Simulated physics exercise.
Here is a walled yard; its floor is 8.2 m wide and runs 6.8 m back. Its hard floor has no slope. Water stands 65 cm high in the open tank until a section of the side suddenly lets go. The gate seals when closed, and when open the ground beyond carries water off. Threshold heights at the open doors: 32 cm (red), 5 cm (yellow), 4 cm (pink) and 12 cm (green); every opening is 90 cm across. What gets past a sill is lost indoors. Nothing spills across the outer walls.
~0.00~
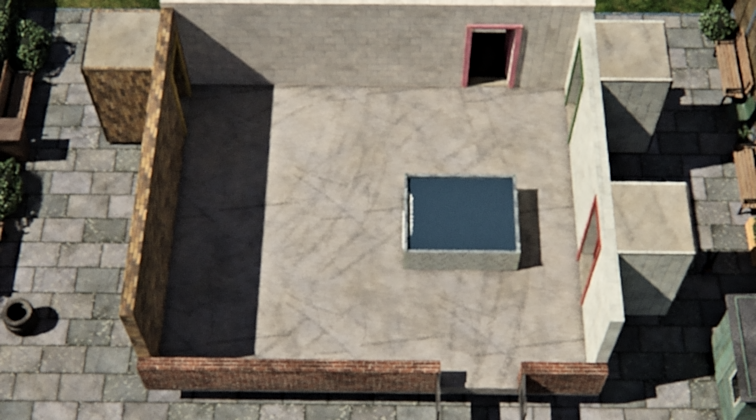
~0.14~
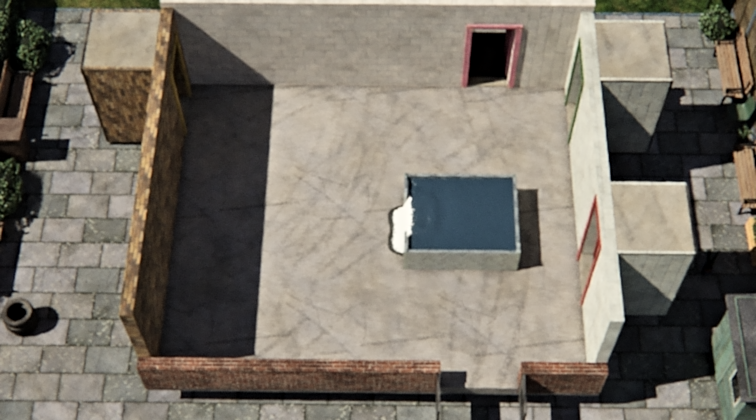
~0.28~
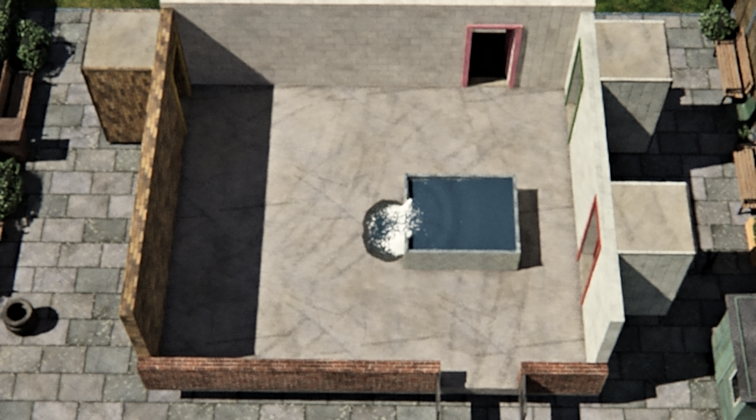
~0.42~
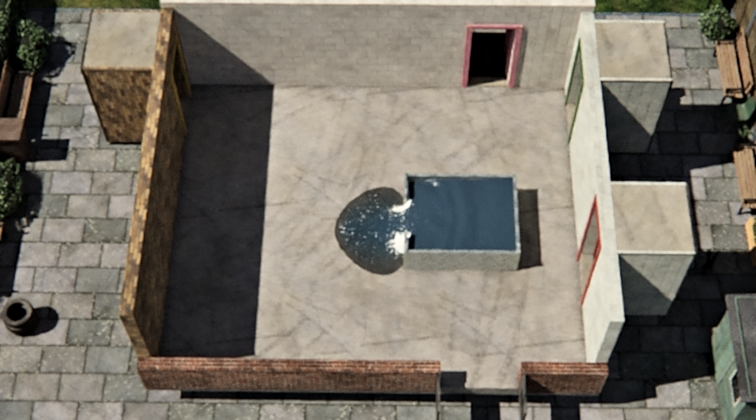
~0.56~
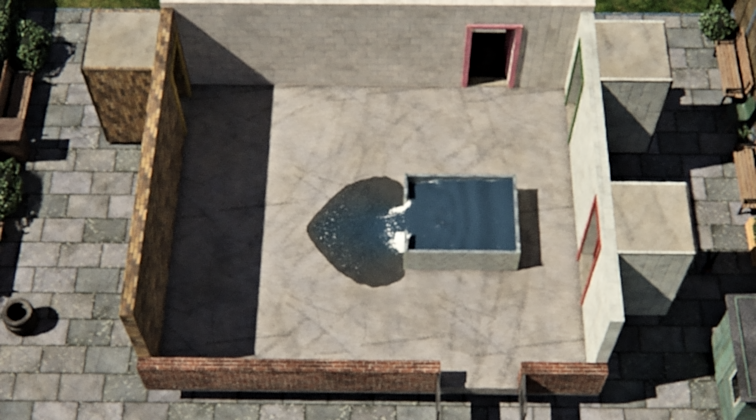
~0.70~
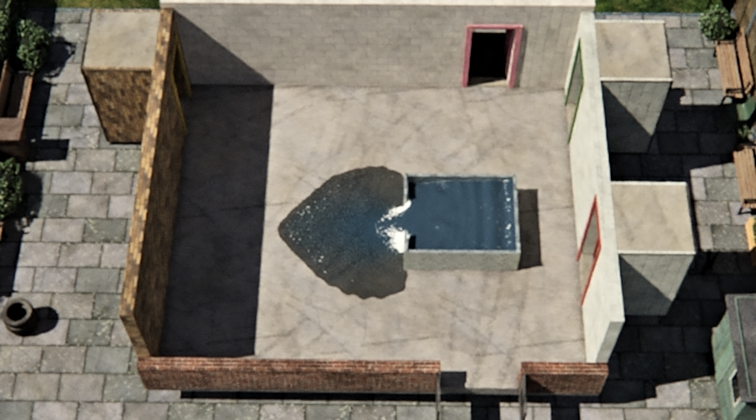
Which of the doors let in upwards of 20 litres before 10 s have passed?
Within that time: At the red door it stays under the limit; at the yellow door it goes over the limit; at the pink door it does not reach the limit; at the green door it does not reach the limit.
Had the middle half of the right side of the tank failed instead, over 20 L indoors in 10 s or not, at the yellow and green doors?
Then: Yellow not over, green below.
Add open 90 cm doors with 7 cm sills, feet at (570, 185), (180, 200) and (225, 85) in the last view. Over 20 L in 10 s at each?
In turn: Below, past it, past it.
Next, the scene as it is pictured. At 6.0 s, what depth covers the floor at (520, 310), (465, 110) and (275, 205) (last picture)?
In that order: 0, 0 and 2 cm.
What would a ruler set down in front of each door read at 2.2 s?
Depths in cm: Red 0, yellow 0, pink 0, green 0.
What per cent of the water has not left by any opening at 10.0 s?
Some 96 per cent remains.
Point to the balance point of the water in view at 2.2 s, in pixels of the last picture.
At about (384, 231).
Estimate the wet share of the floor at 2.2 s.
About 45 per cent.
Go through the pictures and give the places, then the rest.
The first frame shows still water, 65 cm deep, in the open tank at (461, 215).
In the second frame, the front is at (397, 251), 0.5 m from the gap at (407, 225); 0.2 m2 of floor is under water; 65 cm left at the back of the open tank.
In the third frame, water pours out at (407, 225) and has run 0.9 m, to (367, 243); typically 10 cm deep outside, 65 cm at the open tank's back.
In the fourth frame, water pours out at (407, 226) and has run 1.4 m, to (338, 232); typically 6 cm deep outside, 65 cm at the open tank's back.
In the fifth frame, the front is at (312, 232), 1.9 m from the gap at (407, 225); 3.1 m2 of floor is under water; 65 cm left at the back of the open tank.
In the sixth frame, the front is at (283, 232), 2.5 m from the gap at (407, 225); 4.6 m2 of floor is under water; 59 cm left at the back of the open tank.
After 1.4 s water covers 25 % of the floor and is deepest (32 cm) near (394, 228); red door not reached, yellow door not reached, pink door not reached, green door not reached.
After 2.2 s water covers 45 % of the floor and is deepest (25 cm) near (394, 228); red door not reached, yellow door not reached, pink door not reached, green door not reached.
After 3.5 s water covers 45 % of the floor and is deepest (24 cm) near (158, 372); red door not reached, yellow door 10 cm at the sill, 12 L in, pink door not reached, green door not reached.
After 6.0 s water covers 50 % of the floor and is deepest (14 cm) near (173, 248); red door not reached, yellow door 11 cm at the sill, 55 L in, pink door not reached, green door not reached.
After 10.0 s water covers 85 % of the floor and is deepest (8 cm) near (189, 111); red door not reached, yellow door 8 cm at the sill, 92 L in, pink door 2 cm at the sill, 0 L in, green door not reached.
